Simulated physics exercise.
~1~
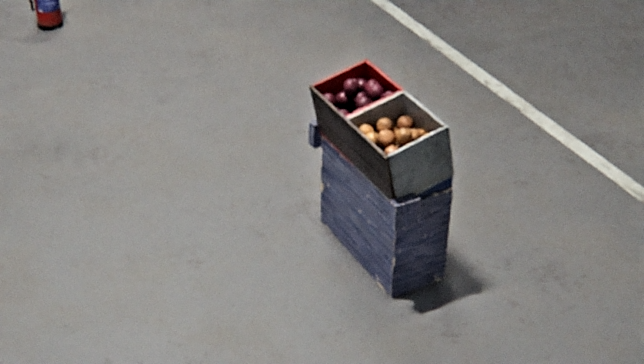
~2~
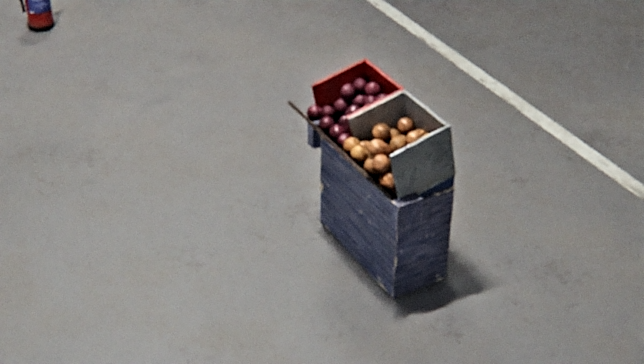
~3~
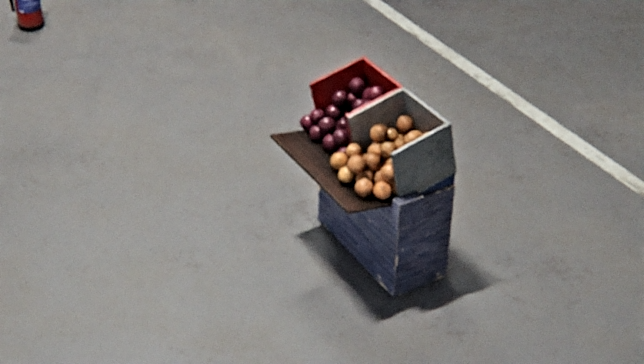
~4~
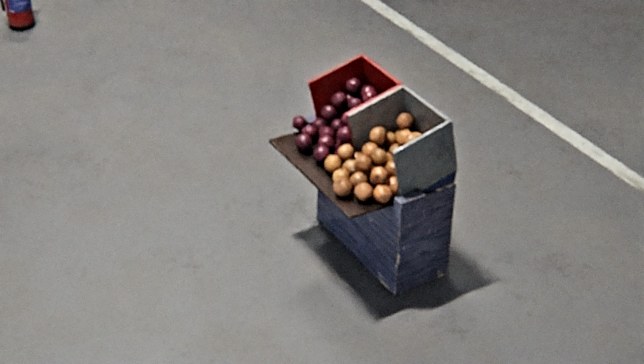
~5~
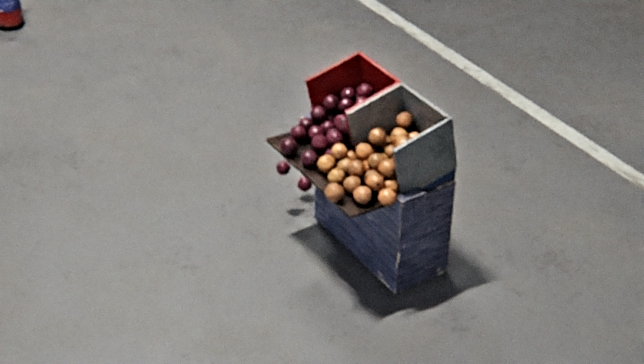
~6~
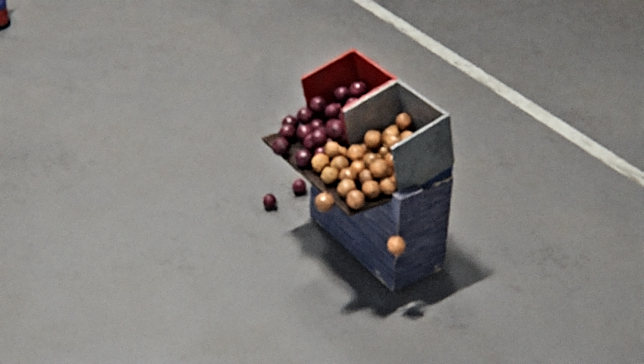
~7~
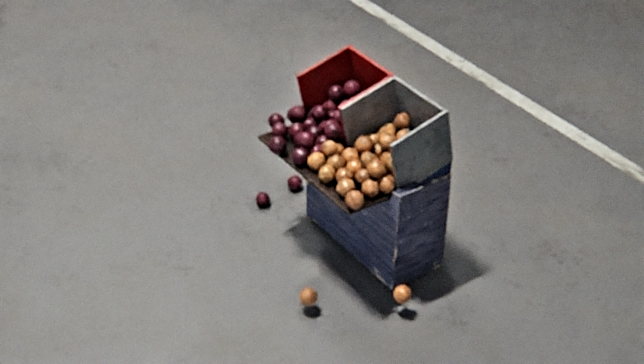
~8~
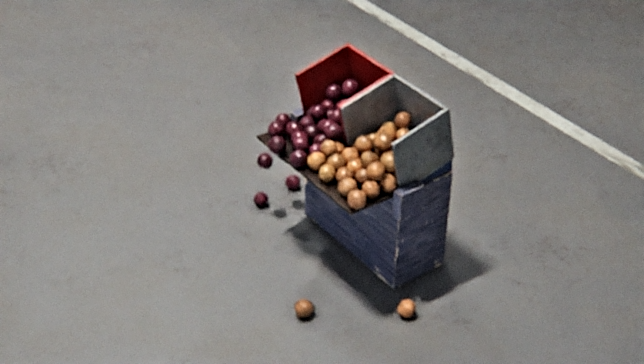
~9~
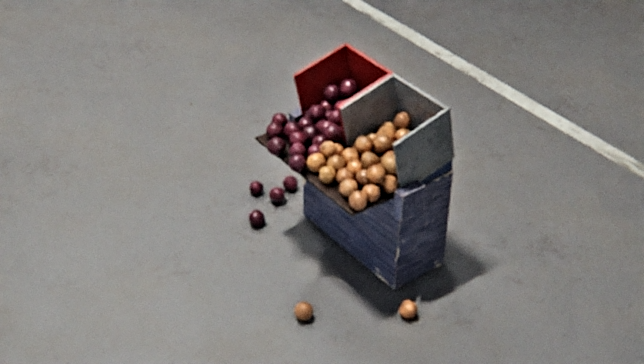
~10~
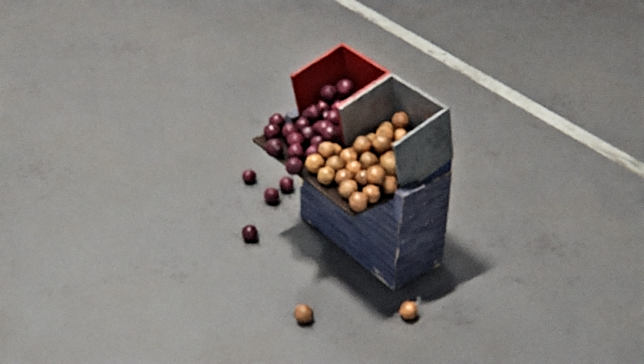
Two open hoppers, one red and one grey, lower their flap and spill a few onions leftward.
